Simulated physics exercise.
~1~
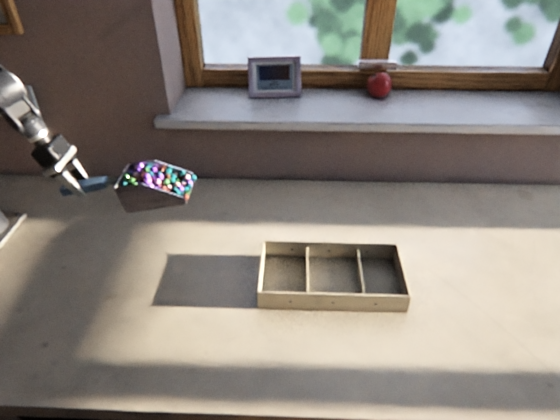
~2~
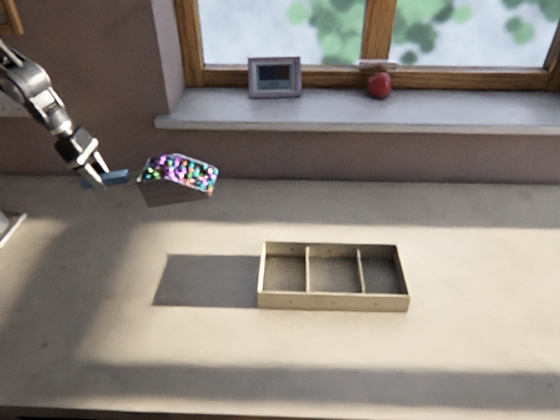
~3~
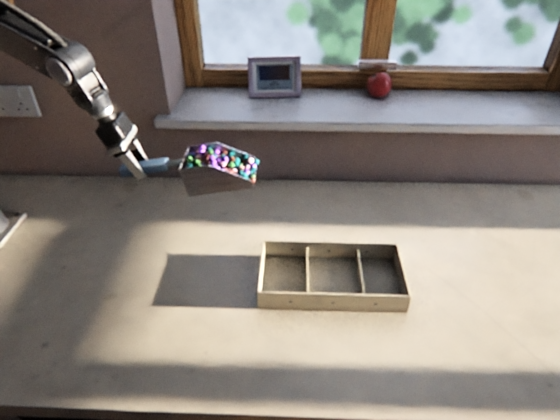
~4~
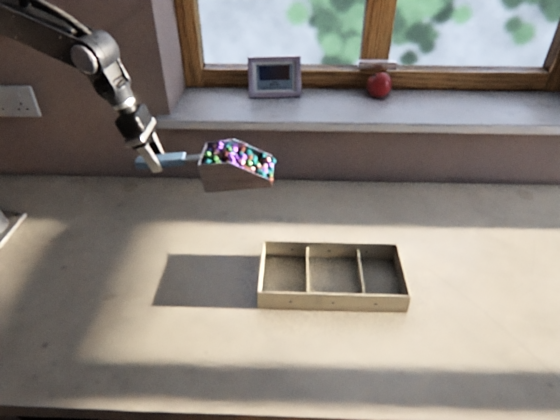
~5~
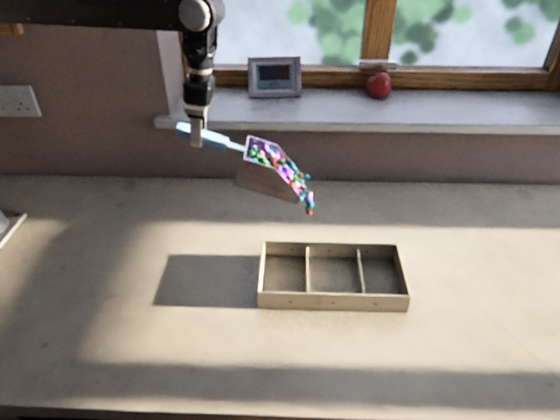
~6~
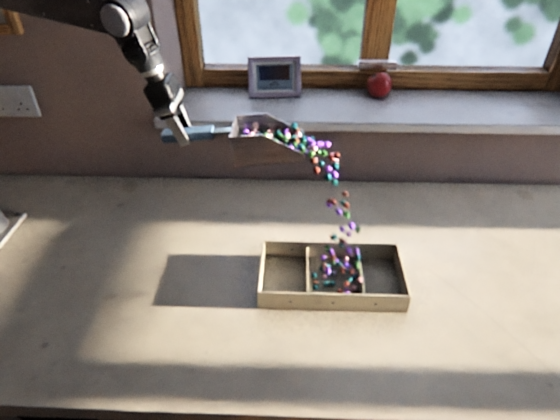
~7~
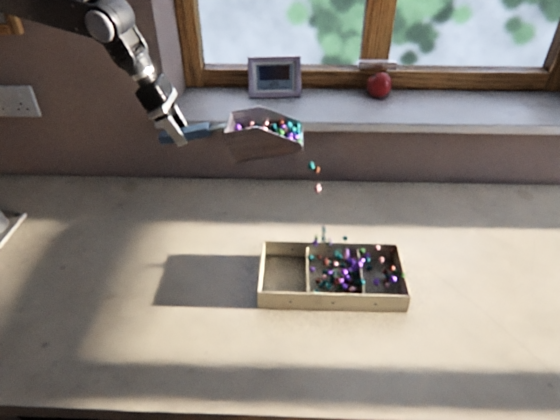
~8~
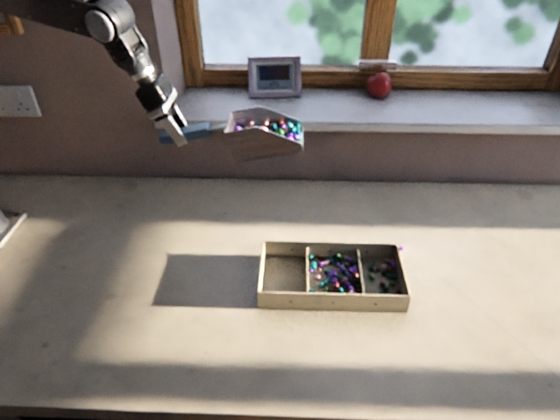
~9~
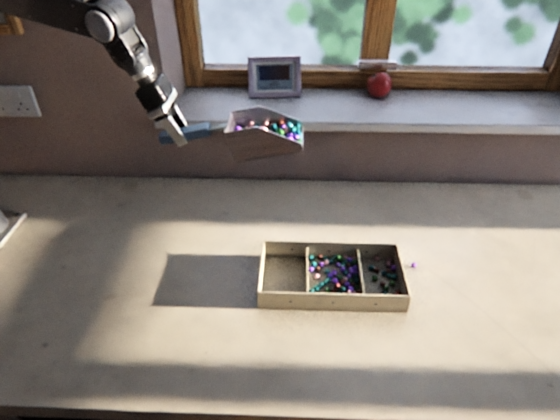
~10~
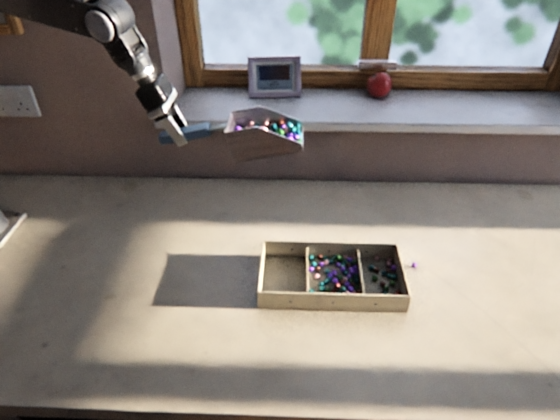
Robot arm carrying a scoop of colourful round sweets rightward, tipping some into a divided box's middle and right compartments, then stopping.
